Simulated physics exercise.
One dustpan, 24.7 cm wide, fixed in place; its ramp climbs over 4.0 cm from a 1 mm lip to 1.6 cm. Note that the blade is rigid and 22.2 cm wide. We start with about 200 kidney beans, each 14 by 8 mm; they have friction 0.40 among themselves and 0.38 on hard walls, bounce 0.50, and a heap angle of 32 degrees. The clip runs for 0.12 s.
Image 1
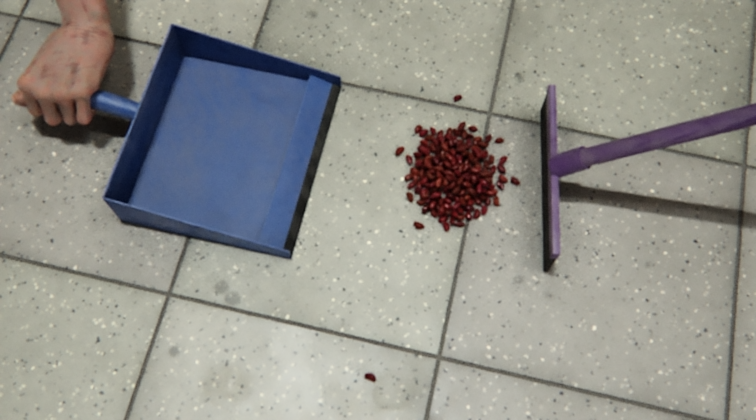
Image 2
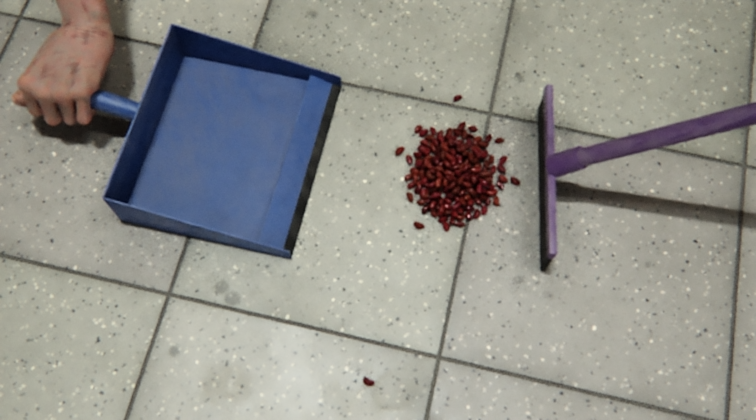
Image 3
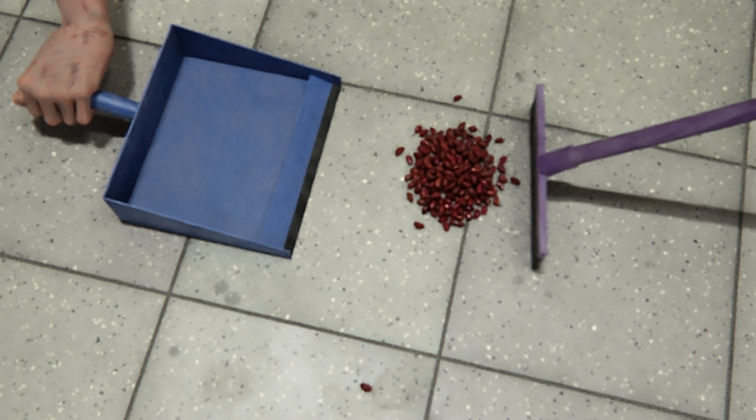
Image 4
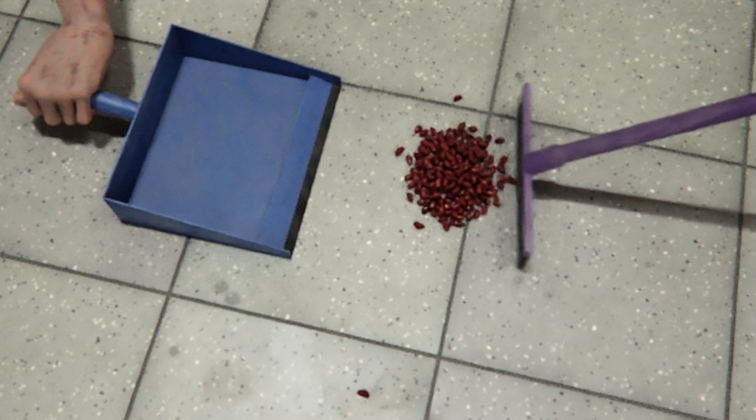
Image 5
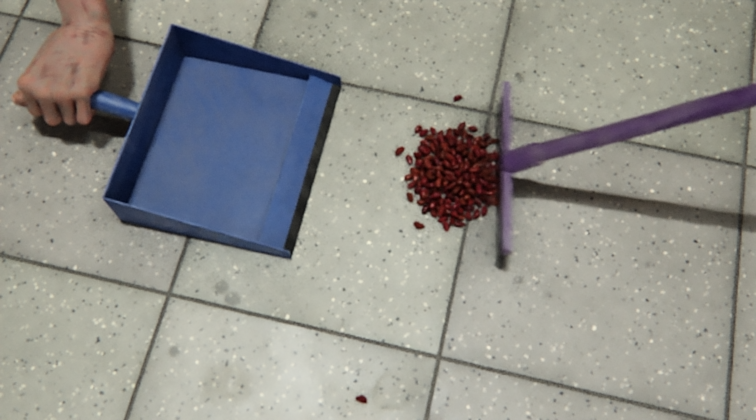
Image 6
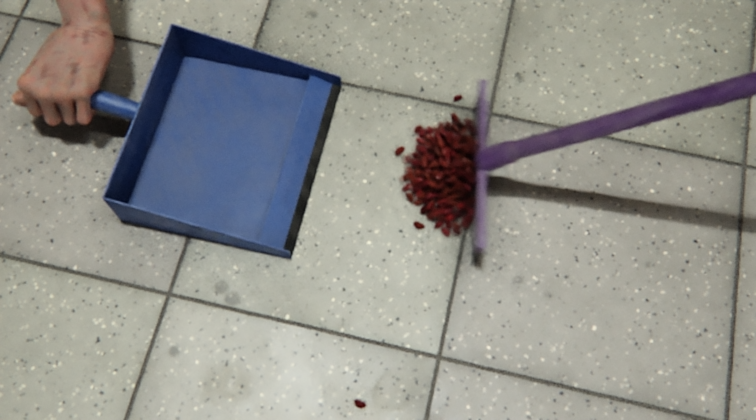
In this clip, a hand holds a blue dustpan still on a speckled tiled floor while a purple-handled blade slides left, meets a heap of dark red beans and pushes into its right side, bunching the beans together.
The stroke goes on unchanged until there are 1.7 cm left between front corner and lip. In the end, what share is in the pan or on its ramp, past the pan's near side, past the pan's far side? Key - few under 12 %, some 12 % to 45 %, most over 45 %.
In the pan or on its ramp: Most. Past the pan's near side: Few. Past the pan's far side: Few.
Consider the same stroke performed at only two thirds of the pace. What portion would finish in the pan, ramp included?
It would be near 40 per cent.
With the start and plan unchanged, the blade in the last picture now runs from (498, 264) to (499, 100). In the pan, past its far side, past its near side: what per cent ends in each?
Pan 40; far 5; near 10.
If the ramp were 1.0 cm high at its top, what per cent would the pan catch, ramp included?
I'd expect close to 70 per cent.
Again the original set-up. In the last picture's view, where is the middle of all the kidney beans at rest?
(300, 171) or so.
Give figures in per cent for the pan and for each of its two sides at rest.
Pan 60, near side 5, far side 5.
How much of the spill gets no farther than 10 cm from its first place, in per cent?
About 0 per cent.
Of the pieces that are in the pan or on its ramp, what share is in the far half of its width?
Estimate: Close to 40 %.
Then, 0.08 s after the last picture, middle of the blade 10 cm from the lip; 0 % over the lip, far side 5 %, near side 0 %.
Then, 0.14 s after the last picture, middle of the blade 5 cm from the lip; 10 % over the lip, far side 5 %, near side 5 %.
Then, 0.33 s after the last picture, middle of the blade 4 cm from the lip; 65 % over the lip, far side 5 %, near side 5 %.
In the end, pan 60 %, near side 5 %, far side 5 %, in front of the lip or behind the blade 30 %.
